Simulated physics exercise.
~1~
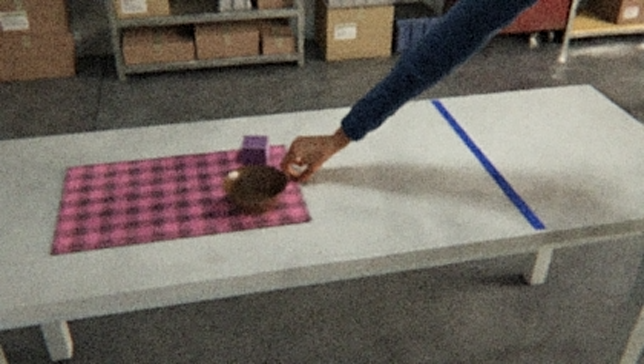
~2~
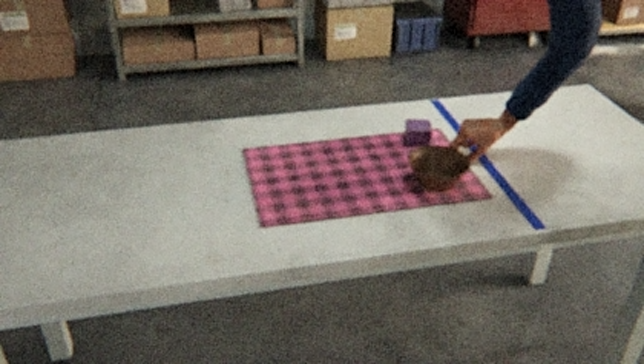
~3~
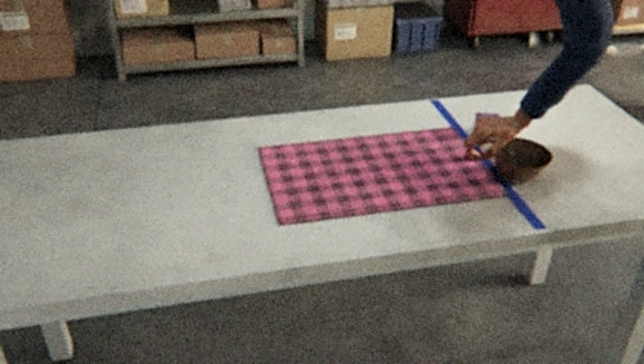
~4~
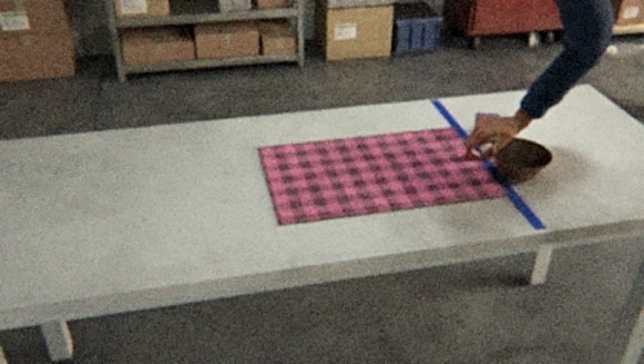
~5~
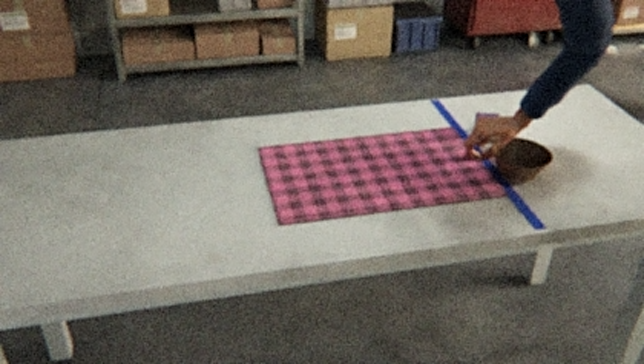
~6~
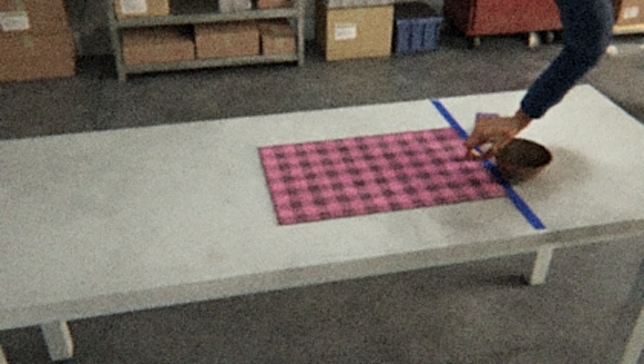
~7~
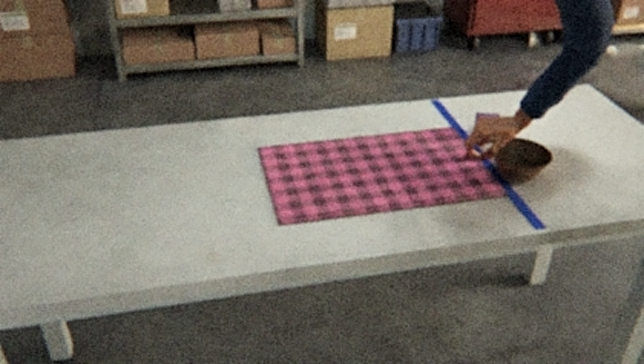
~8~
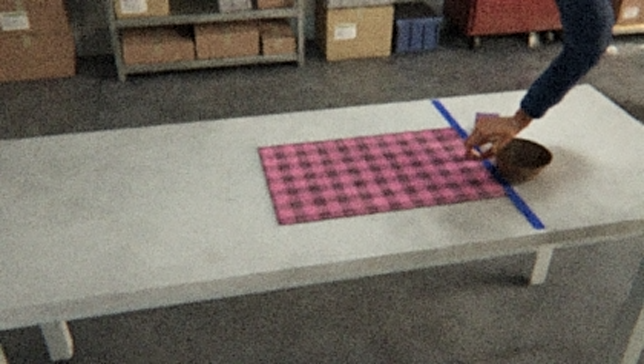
An arm in a dark blue sleeve reaches over a long white workbench, seen from above at an angle in a storeroom with shelves and cardboard boxes behind. Its hand grips the right end of a pink checked tea towel lying at the left, with a brown bowl and a small purple block riding near that end. The hand draws the towel right towards a strip of blue tape, carrying both along. The hem stops at the tape, and the bowl and block slide off the front. Towel, bowl and block then stay still, the hand remaining at the hem.
